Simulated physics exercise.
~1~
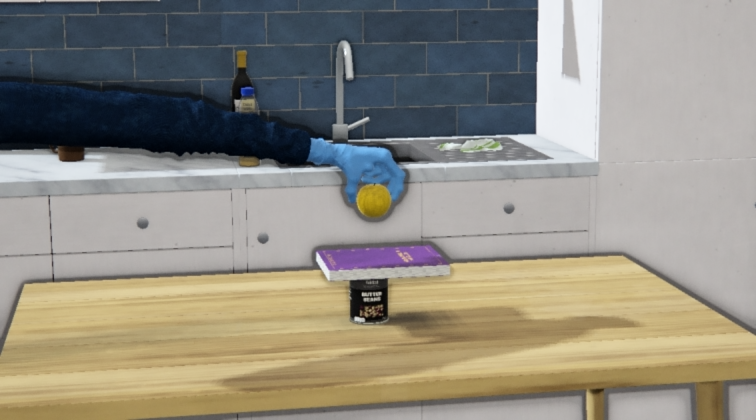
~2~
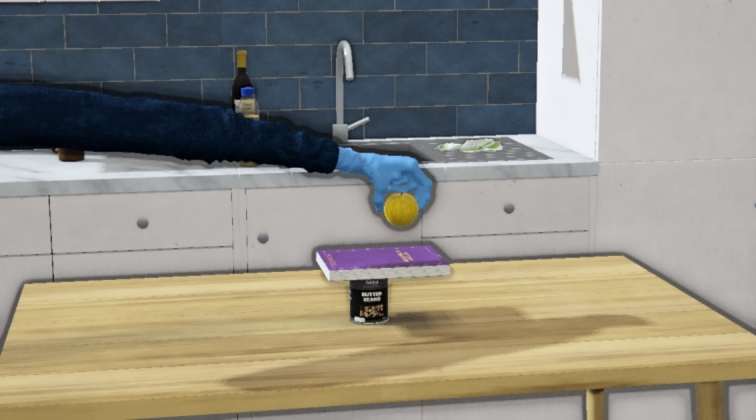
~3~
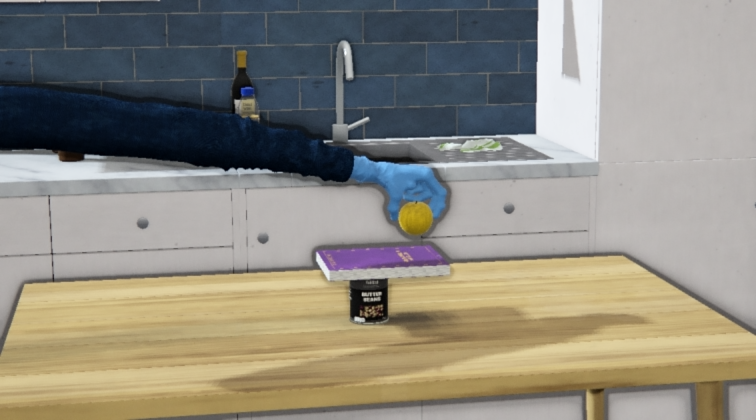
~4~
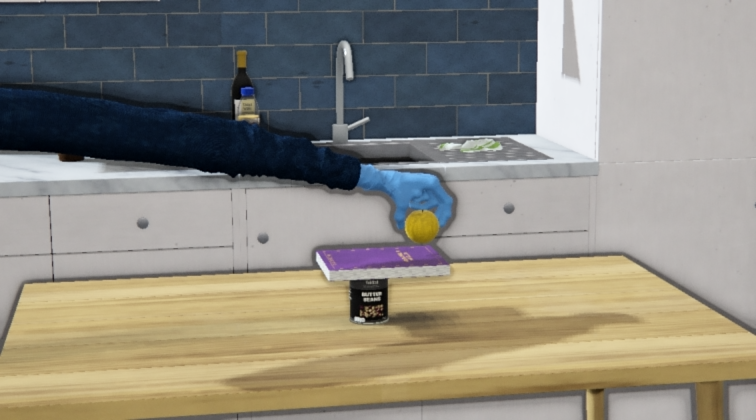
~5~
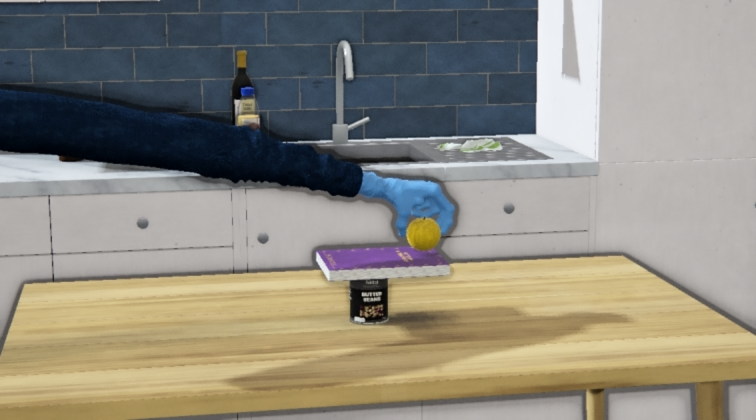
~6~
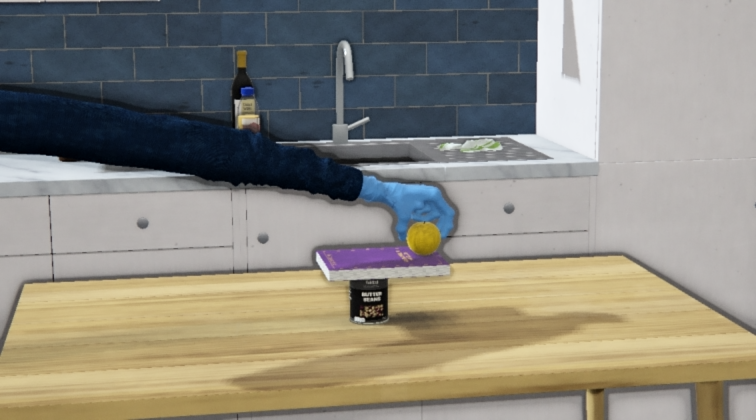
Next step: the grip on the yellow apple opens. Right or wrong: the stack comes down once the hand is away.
Right, it comes down.
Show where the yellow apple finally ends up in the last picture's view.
Close to pixel (509, 296).
Then, 0.50 s later than the last frame, yellow apple now fallen; purple book tilted by 50°.
Then, 0.60 s later than the last frame, purple book tilted by 42°.
Then, 0.90 s later than the last frame, purple book now fallen; black tin moved a little.
When it is over, fallen, yellow apple and purple book; black tin as before. End places, in pixels of the last picture, yellow apple near (510, 296). The stack loses its balance.
